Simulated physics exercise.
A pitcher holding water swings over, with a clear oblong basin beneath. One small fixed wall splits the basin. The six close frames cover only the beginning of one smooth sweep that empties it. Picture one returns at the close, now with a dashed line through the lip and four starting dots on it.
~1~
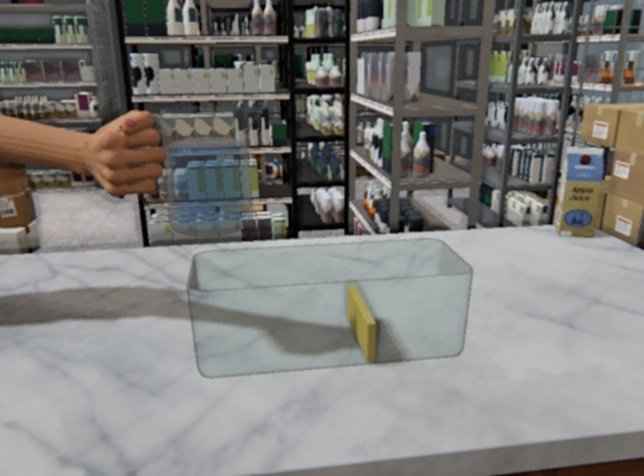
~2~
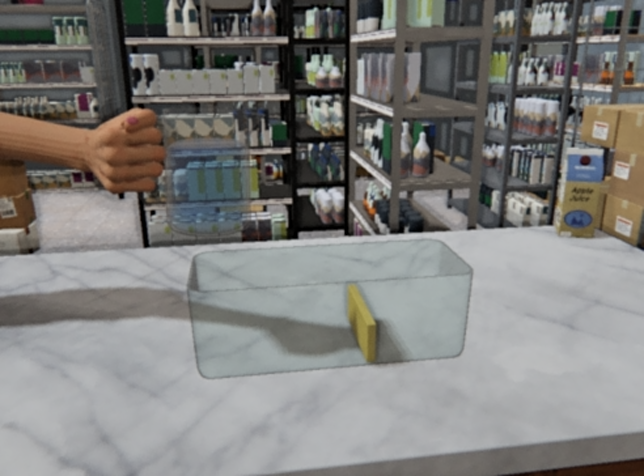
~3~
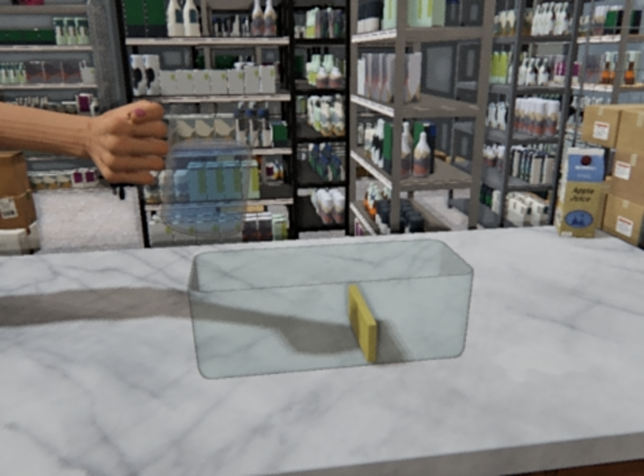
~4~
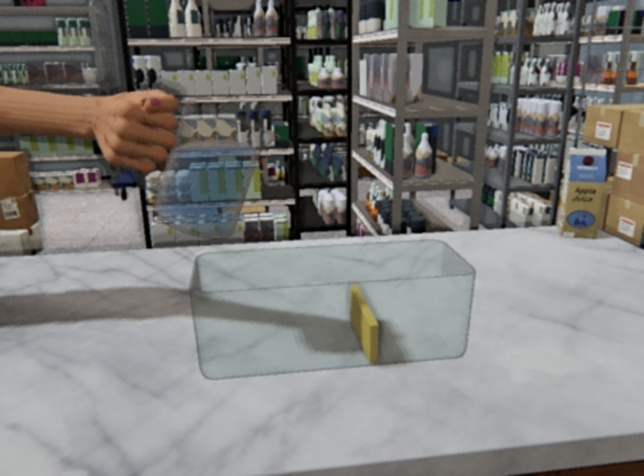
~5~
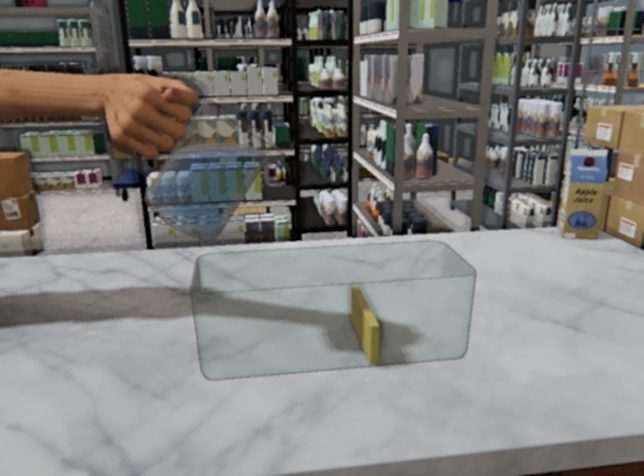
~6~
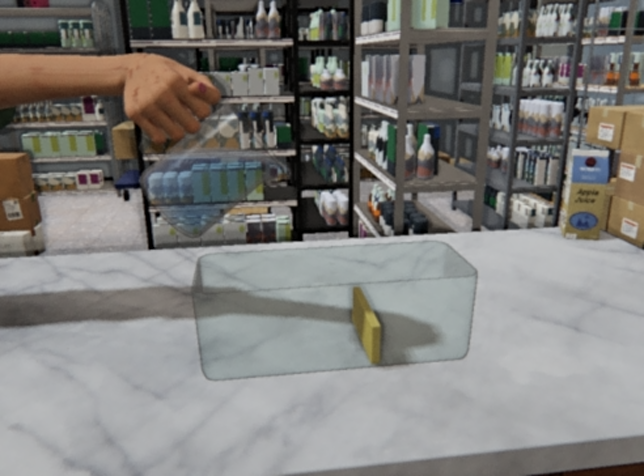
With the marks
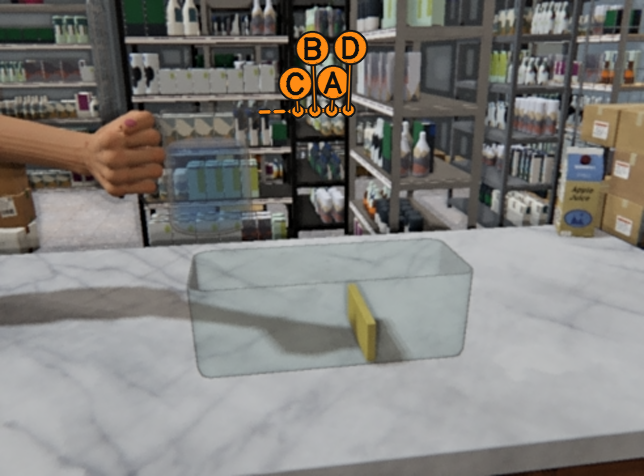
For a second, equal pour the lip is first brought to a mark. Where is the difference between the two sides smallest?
Spot B.
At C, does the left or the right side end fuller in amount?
More ends on the left.
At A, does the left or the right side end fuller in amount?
The right side.
On the marked copy, A at (331, 110); B at (314, 110); C at (297, 111); D at (348, 109).
Choosing A, about 19 % ends left of the wall and 79 % right of it.
Choosing B, about 49 % ends left of the wall and 51 % right of it.
Choosing C, about 83 % ends left of the wall and 13 % right of it; 3 % is lost outside.
Choosing D, about 7 % ends left of the wall and 91 % right of it.
